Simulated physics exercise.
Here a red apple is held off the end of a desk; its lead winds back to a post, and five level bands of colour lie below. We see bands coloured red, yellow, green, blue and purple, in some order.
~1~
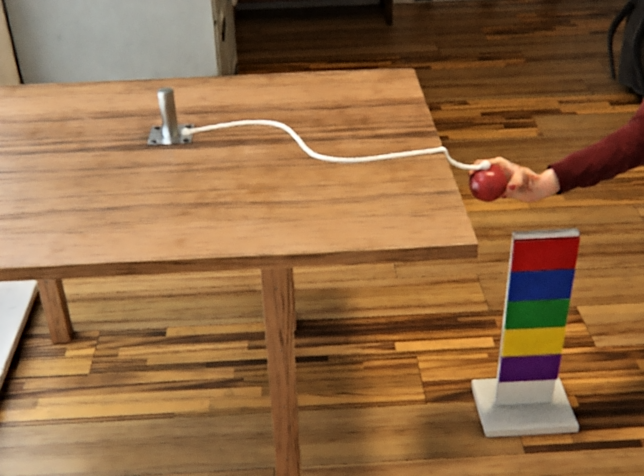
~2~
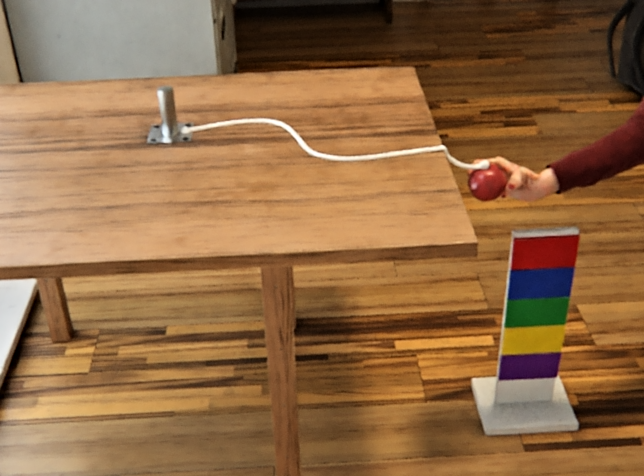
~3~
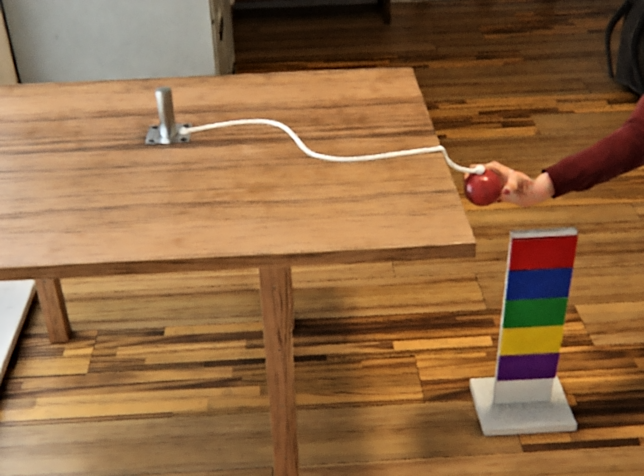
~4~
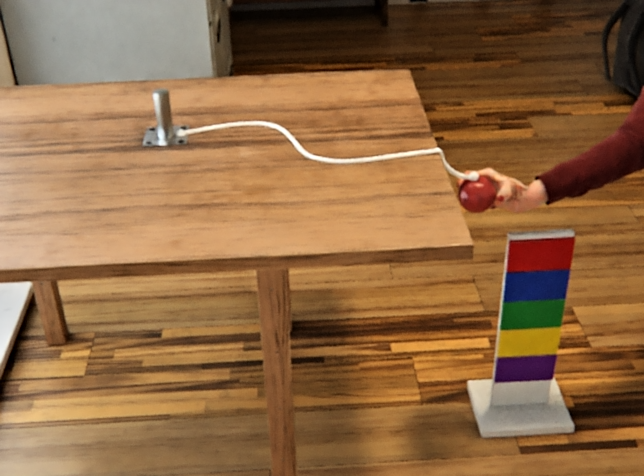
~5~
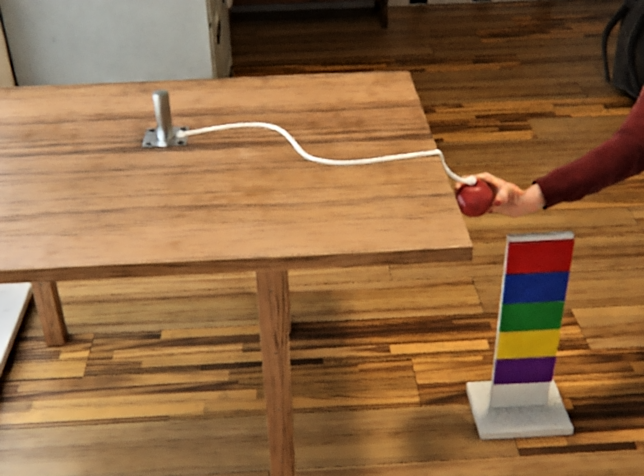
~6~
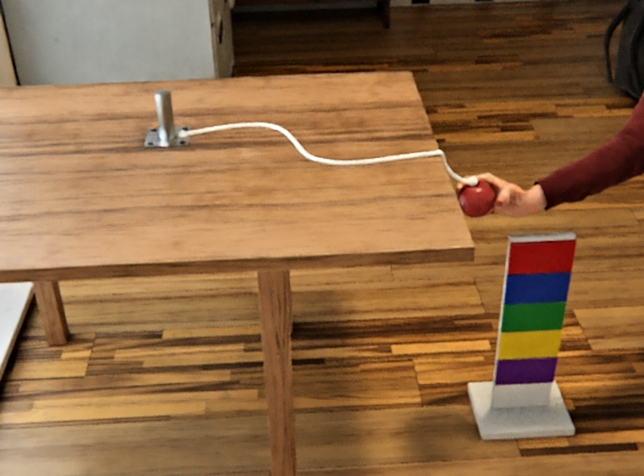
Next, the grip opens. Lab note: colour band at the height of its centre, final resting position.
Centre at rest: Red band.
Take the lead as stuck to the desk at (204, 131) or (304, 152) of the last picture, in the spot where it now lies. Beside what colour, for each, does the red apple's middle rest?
Each in turn comes out as red, none, it hangs higher.
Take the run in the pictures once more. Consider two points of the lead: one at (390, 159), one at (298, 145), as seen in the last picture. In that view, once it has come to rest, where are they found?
In that view they sit near (437, 152) and near (326, 144).
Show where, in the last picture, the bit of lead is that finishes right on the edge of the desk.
The point at (396, 158).
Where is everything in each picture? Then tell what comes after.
The first frame shows red apple (488, 183); red (546, 256); blue (542, 286); green (538, 315); yellow (534, 343); purple (530, 369).
The second frame shows red apple (487, 183); lead through (216, 126) (274, 122) (305, 147) (362, 159) (423, 151).
The third frame shows red apple (483, 188).
The fourth frame shows red apple (477, 194); lead through (211, 128) (269, 125) (300, 149) (358, 161) (419, 153).
The fifth frame shows red apple (474, 198).
The sixth frame shows red apple (475, 199); lead through (213, 130) (271, 127) (302, 151) (359, 163) (420, 155).
A little later, apple near (452, 248); level with red.
Next, apple near (429, 254); level with red.
Later still, apple near (421, 256); level with red.
When it is over, apple near (428, 257); level with red. The red one.
